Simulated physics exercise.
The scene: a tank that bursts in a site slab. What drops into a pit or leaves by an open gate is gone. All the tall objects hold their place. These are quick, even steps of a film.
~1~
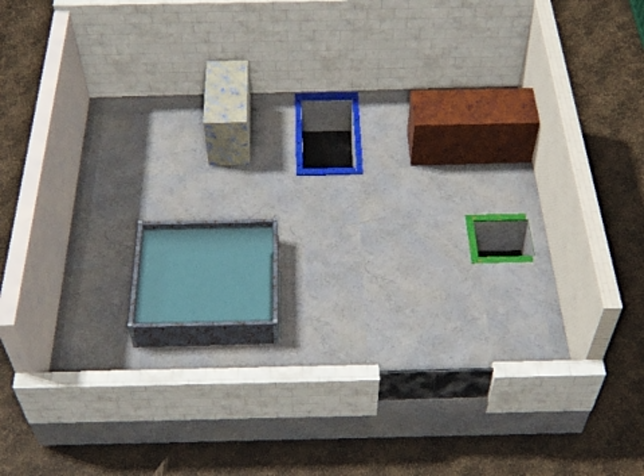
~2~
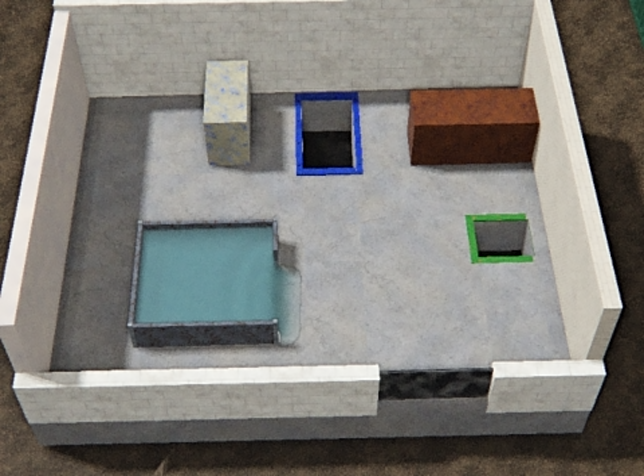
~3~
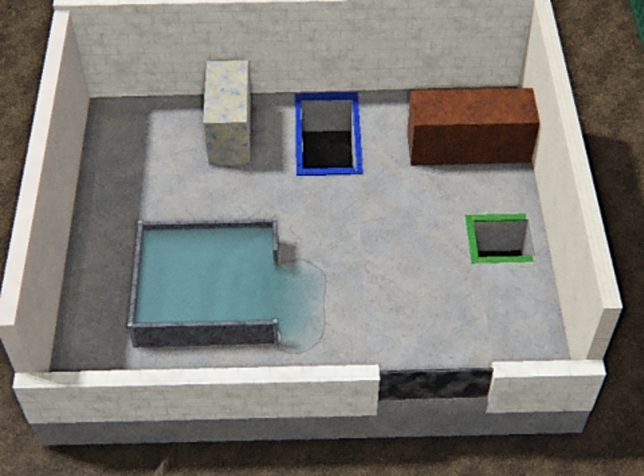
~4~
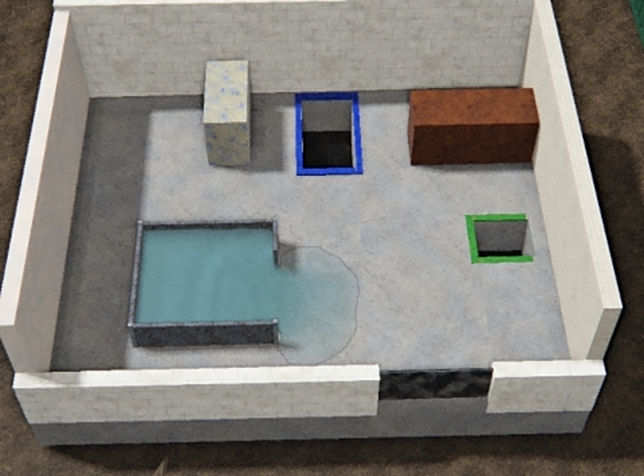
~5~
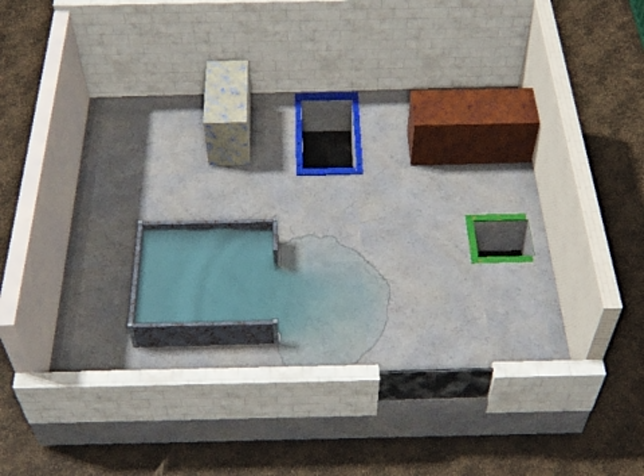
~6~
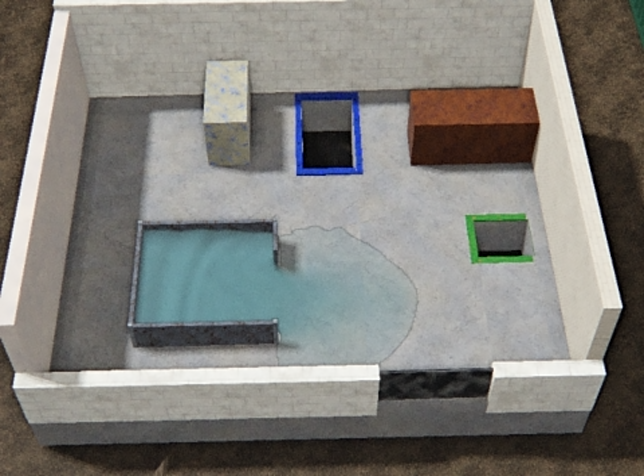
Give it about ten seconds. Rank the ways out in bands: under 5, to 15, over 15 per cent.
The gate takes less than 5 %; the green pit takes more than 15 %; the blue pit takes less than 5 %.
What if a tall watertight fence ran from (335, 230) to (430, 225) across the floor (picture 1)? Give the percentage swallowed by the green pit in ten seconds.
Parts in a hundred: Green 40.
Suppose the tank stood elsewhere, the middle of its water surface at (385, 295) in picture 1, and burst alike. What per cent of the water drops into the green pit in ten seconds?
Parts in a hundred: Green 45.
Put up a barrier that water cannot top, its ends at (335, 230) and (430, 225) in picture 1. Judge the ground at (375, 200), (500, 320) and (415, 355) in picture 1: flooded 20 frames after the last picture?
One after the other: Dry, under water, wet.
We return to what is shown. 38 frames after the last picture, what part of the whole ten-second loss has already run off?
I make it 60 per cent.
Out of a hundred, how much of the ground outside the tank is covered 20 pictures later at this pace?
I make it 40 per cent.
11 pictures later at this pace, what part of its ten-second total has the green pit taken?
Near 5 in a hundred.
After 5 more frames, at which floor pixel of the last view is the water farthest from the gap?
Close to (530, 314).
A moment on, water covers 25 % of the floor; the gate 0 %, the green pit 0 %, the blue pit 0 %.
Next, water covers 35 % of the floor; the gate 0 %, the green pit 2 %, the blue pit 0 %.
Then, water covers 40 % of the floor; the gate 0 %, the green pit 6 %, the blue pit 0 %.
Later, water covers 40 % of the floor; the gate 0 %, the green pit 21 %, the blue pit 0 %.
In the end, water covers 65 % of the floor; the gate 0 %, the green pit 34 %, the blue pit 1 %.
